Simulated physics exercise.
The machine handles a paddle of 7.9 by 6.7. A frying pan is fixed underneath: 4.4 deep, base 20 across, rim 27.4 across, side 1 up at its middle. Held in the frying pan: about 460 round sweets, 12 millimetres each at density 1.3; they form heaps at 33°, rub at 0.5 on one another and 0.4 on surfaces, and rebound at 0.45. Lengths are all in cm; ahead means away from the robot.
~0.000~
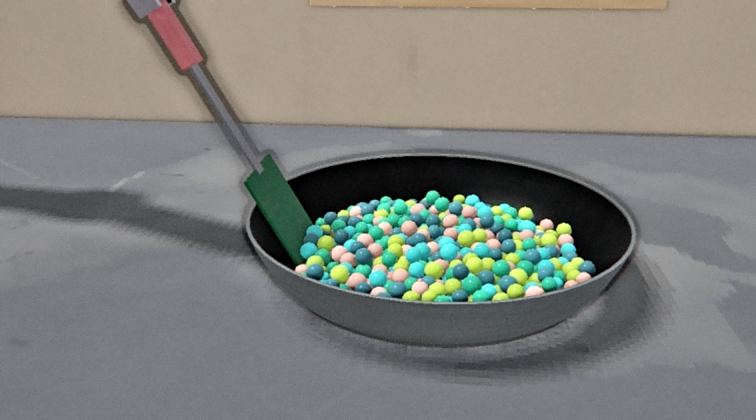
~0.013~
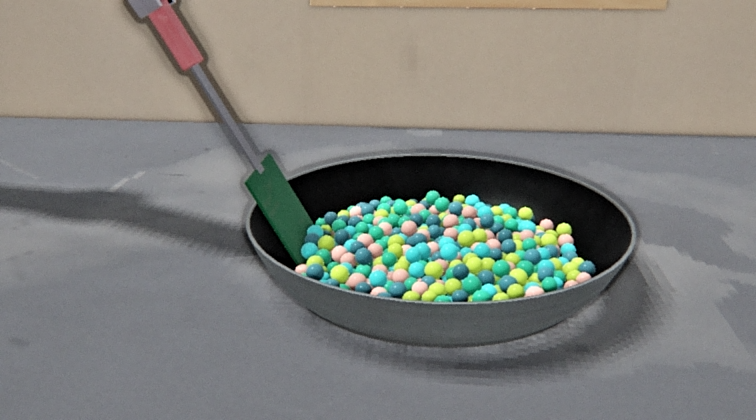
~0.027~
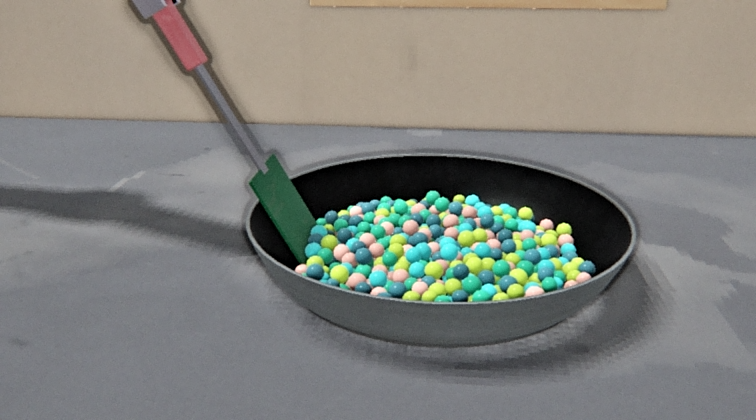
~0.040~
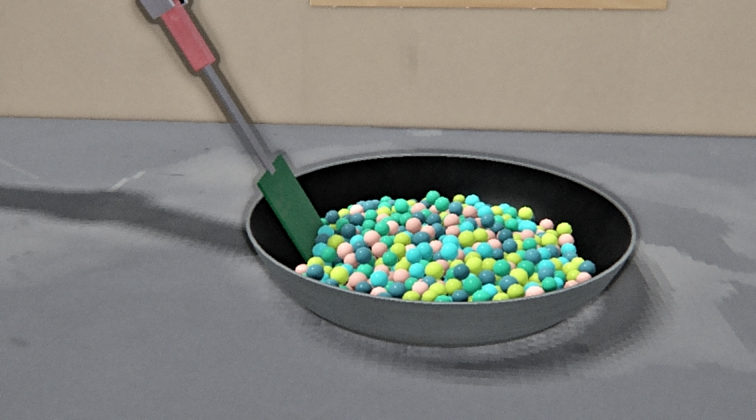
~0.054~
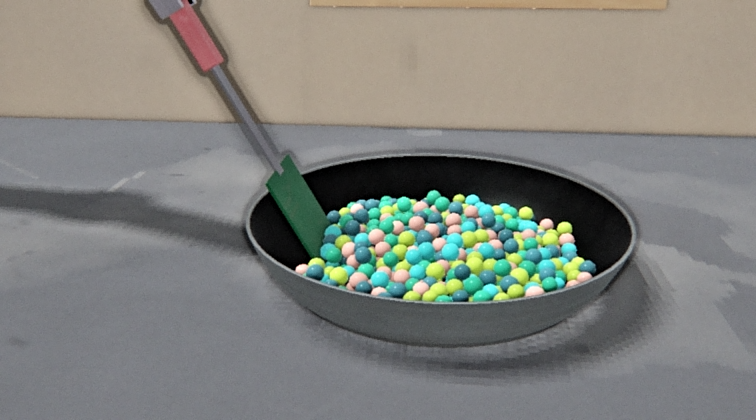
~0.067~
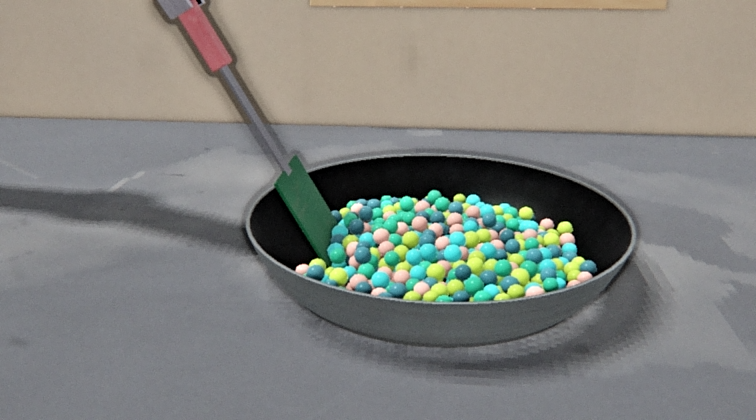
We see a green paddle on a machine's arm, tilted inside a dark frying pan of small multicoloured round sweets; the paddle moves slightly to the right, nudging the sweets at the left edge while most of the heap stays still.
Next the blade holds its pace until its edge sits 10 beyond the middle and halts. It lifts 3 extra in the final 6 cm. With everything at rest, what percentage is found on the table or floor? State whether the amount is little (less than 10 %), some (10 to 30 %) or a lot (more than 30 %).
The amount is little, less than 10 %.
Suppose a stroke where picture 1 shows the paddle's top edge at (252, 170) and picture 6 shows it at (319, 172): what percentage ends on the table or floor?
Around 20 per cent finishes on the table or floor.
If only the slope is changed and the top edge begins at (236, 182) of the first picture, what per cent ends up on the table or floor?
I'd estimate around 5 per cent.
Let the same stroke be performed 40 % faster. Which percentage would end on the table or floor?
Estimate: Near 10 %.
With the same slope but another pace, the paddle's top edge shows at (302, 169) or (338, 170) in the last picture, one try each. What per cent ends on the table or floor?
First try about 15 %, second try about 20 %.
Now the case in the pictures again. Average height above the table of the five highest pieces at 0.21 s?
Height: Approx. 5 cm.
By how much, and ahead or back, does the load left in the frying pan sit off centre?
What stays is shifted forward by around 3.5 cm.
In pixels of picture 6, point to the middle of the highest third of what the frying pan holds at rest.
The middle lies somewhere around (558, 238).
After 0.21 s, sloping 61°, highest piece 5 above the table; 464 in the frying pan.
After 0.35 s, sloping 61°, highest piece 6 above the table; 464 in the frying pan.
After 0.63 s, sloping 61°, highest piece 5 above the table; 432 in the frying pan, 29 on the table or floor, 3 on the blade or in flight.
After 1.68 s, sloping 61°, highest piece 5 above the table; 432 in the frying pan, 32 on the table or floor.
In the end, 432 in the frying pan, 32 on the table or floor. That is 7 % on the table or floor.
